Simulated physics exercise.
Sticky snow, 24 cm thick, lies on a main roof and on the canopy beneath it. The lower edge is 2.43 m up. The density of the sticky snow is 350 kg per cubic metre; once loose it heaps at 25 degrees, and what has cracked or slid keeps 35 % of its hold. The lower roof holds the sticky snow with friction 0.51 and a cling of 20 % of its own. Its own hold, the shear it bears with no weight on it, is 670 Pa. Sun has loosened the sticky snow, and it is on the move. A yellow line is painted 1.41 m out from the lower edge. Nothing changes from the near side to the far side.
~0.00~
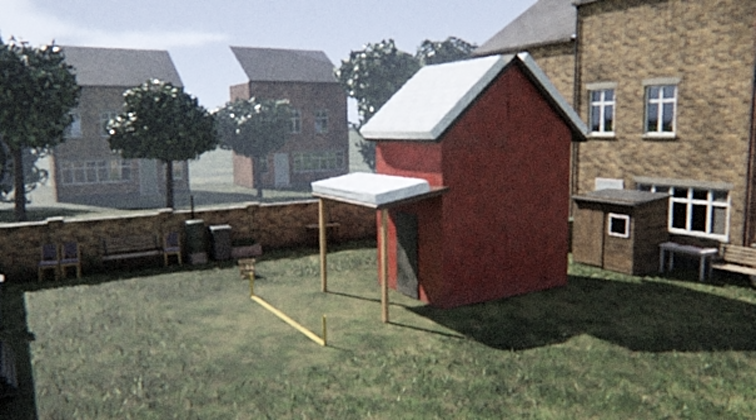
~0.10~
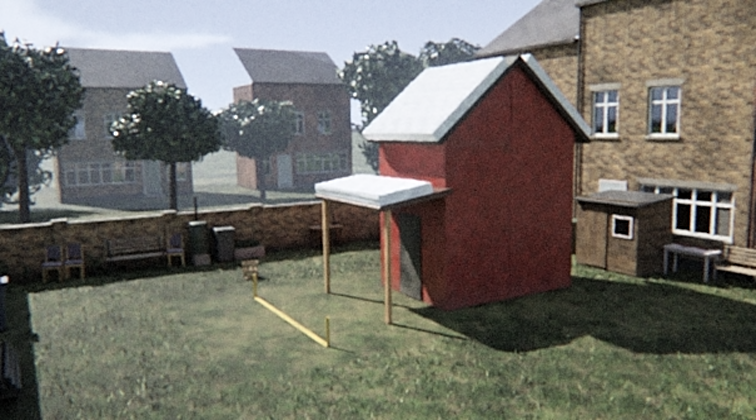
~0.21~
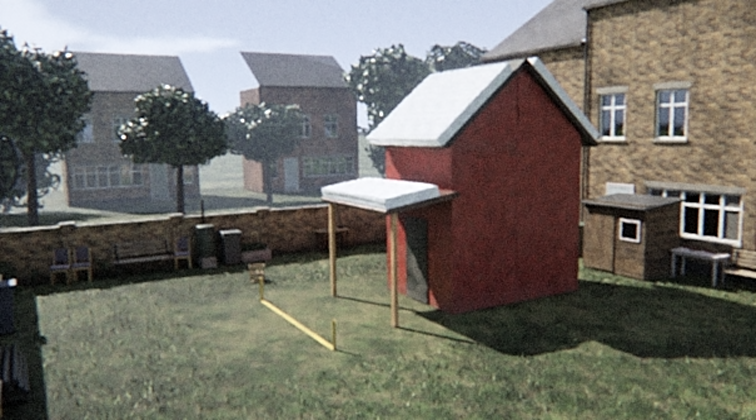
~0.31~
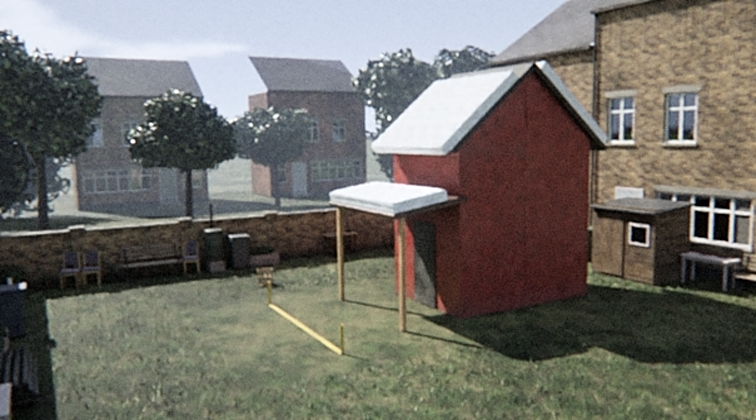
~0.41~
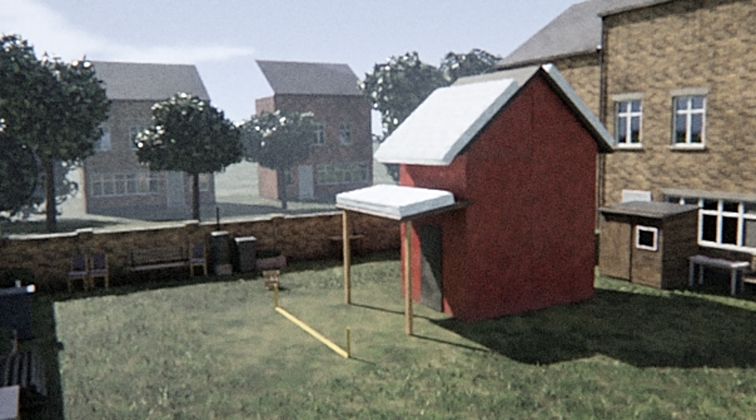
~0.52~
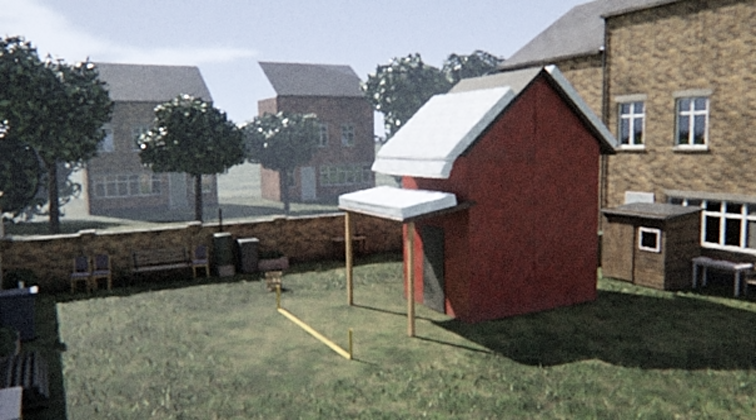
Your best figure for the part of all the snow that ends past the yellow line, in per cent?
About 34 %.
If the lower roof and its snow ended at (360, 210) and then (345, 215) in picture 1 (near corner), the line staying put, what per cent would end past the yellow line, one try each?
In turn about 20 %, 16 %.
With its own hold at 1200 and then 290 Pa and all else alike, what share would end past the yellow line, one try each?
In that order: 14 %, 45 %.
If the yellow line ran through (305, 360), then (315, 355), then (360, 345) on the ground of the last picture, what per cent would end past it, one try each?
In that order: 16 %, 20 %, 45 %.
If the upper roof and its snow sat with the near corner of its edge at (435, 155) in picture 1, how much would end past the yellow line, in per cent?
It would be near 12 %.
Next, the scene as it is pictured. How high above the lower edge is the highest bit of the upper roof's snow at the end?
Some 0.5 m.
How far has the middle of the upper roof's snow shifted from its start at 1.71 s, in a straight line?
Roughly 4.2 m.
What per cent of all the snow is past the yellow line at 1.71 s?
Near 18 %.
After 1.06 s, none is below the lower edge and 0 % is past the line.
After 1.71 s, 50 % is below the lower edge and 18 % is past the line.
After 2.35 s, 58 % is below the lower edge and 34 % is past the line.
After 3.00 s, 59 % is below the lower edge and 34 % is past the line.
After 3.20 s, at the end, 59 % is below the lower edge and 34 % is past the line.
